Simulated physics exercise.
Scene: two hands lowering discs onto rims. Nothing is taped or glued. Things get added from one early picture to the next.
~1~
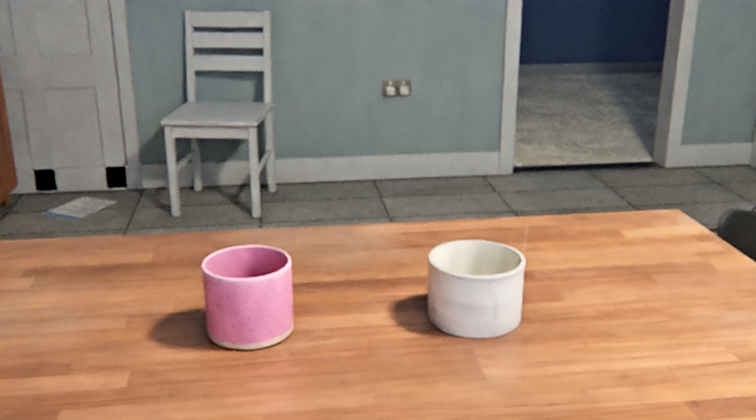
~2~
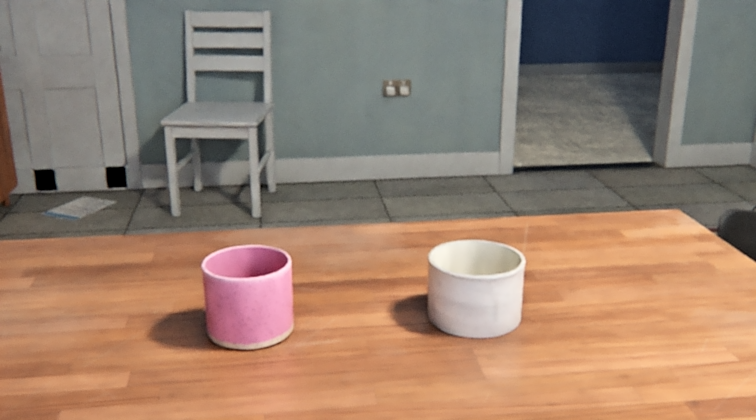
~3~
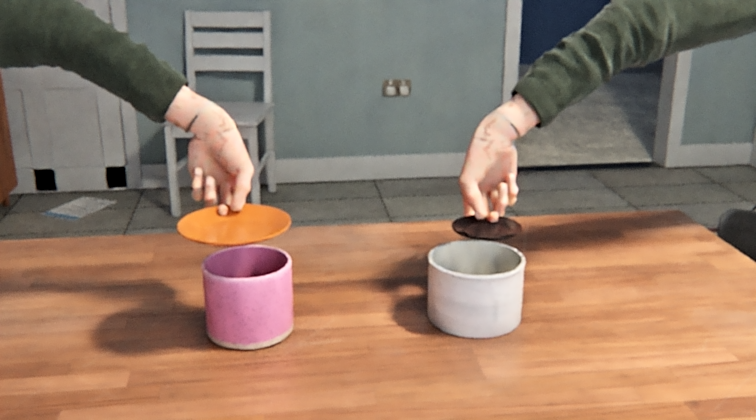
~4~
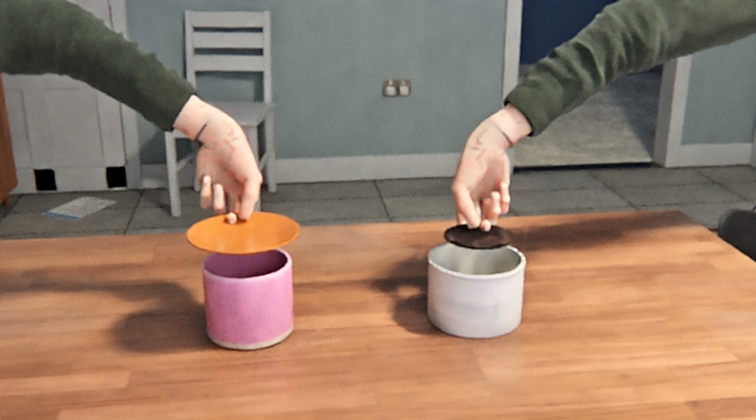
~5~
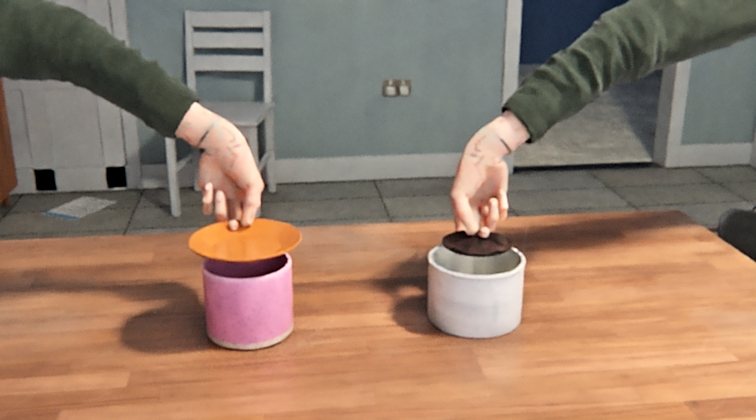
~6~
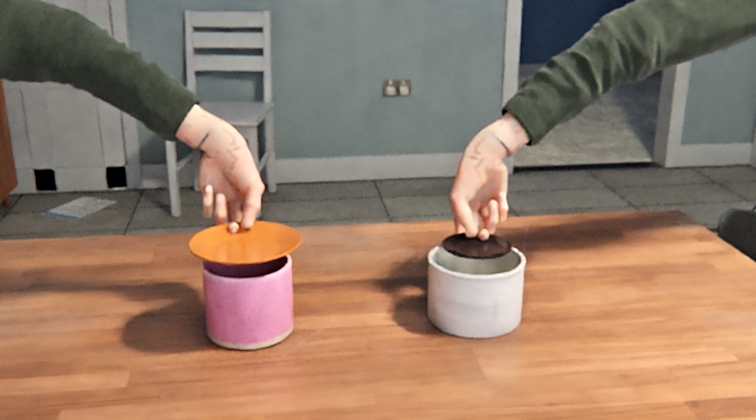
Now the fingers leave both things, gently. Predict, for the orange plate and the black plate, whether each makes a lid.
The orange plate makes a lid, the black plate makes no lid.
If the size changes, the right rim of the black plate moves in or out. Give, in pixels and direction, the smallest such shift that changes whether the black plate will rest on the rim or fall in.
8 pixels to the right.
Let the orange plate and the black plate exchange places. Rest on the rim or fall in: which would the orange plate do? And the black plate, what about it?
The orange plate works as a lid; the black plate goes in.
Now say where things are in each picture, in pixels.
Right pot (475, 287), in the first picture.
Left mug (249, 296), in the second picture.
Still on the way; orange plate (235, 228); right pot (475, 287), in the third picture.
Still on the way; black plate (478, 239); left mug (249, 296), in the fourth picture.
Still on the way; orange plate (246, 244); right pot (475, 287), in the fifth picture.
In place, still held; orange plate (246, 246); black plate (477, 248); left mug (249, 296), in the sixth picture.
Then, 0.14 s on from there, orange plate moving near (246, 255); black plate displaced a little near (475, 279).
In the end, the orange plate rests on the rim, near (246, 255); the black plate falls in, near (474, 310).
